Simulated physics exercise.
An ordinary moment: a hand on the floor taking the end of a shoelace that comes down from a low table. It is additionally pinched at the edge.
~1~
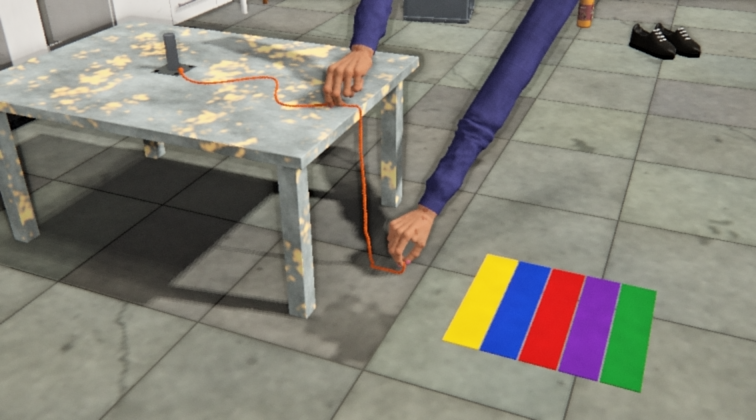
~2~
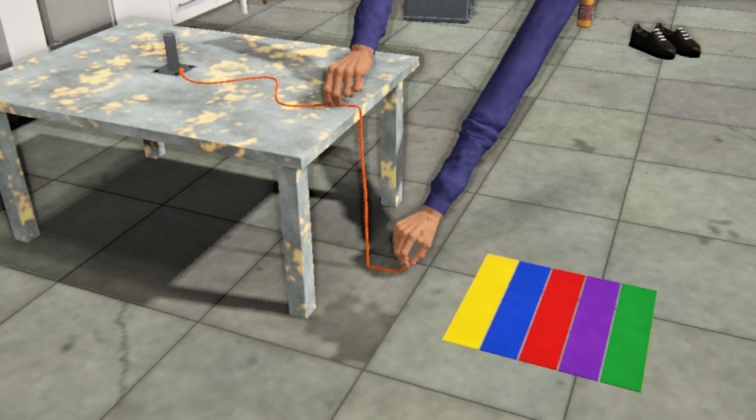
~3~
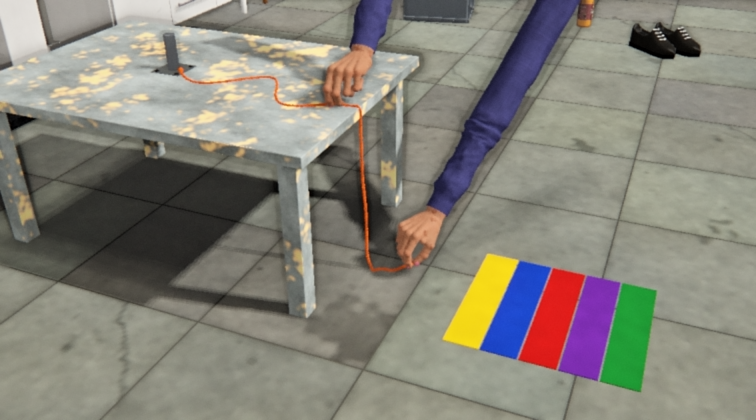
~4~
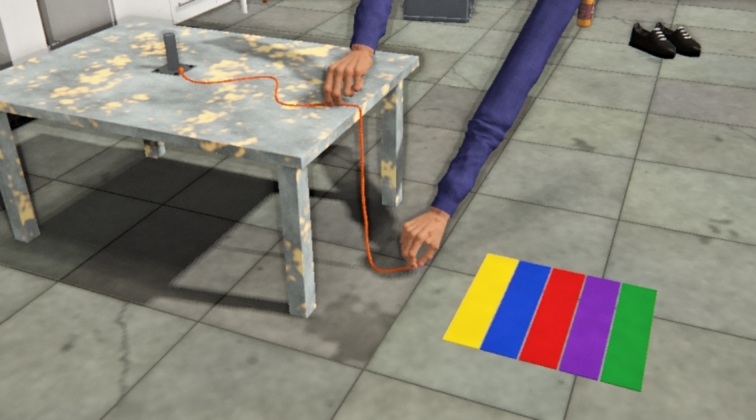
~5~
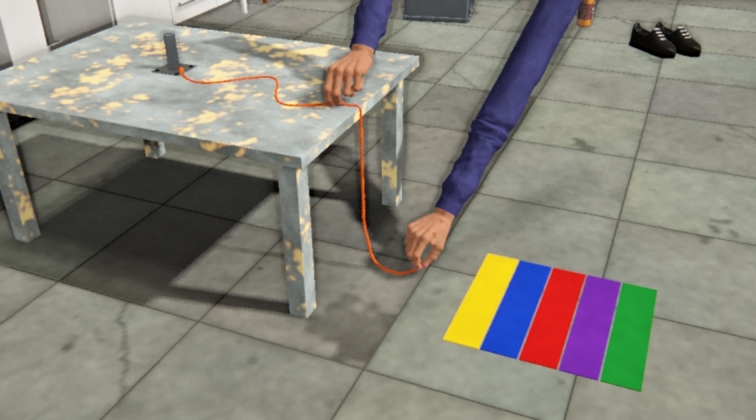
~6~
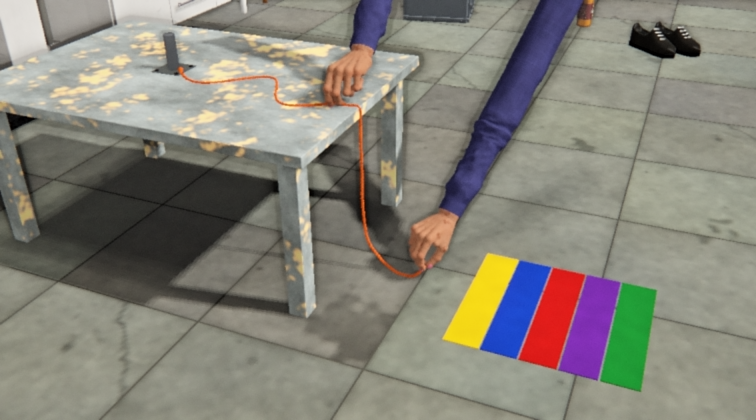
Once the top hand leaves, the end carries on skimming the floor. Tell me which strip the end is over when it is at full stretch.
It is over the purple strip.
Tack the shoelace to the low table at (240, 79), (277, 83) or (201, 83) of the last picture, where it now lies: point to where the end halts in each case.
Roughly (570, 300), (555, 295) and (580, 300).
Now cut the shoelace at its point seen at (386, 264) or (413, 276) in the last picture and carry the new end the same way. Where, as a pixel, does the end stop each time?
In turn, around (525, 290) and around (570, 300).
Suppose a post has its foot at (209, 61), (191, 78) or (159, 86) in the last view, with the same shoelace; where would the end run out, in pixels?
Around (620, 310), (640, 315) and (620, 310).
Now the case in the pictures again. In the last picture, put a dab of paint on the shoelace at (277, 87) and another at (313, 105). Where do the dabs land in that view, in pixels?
(307, 93) for the first, (374, 118) for the second.
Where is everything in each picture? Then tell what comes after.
The first picture shows end (403, 262); yellow (469, 327); blue (505, 336); red (543, 346); purple (583, 356); green (624, 367).
The second picture shows end (409, 263); shoelace through (190, 80) (265, 77) (278, 102) (352, 106) (364, 181) (367, 247).
The third picture shows end (412, 264).
The fourth picture shows end (417, 265); shoelace through (190, 80) (265, 77) (278, 101) (352, 106) (363, 180) (367, 246).
The fifth picture shows end (421, 266).
The sixth picture shows end (425, 267); shoelace through (190, 80) (264, 77) (278, 101) (352, 106) (362, 180) (371, 246).
A little later, end near (524, 289); over blue.
Next, end near (569, 299); over red.
When it is tight, end near (594, 305); over purple. It gets as far as the purple strip.
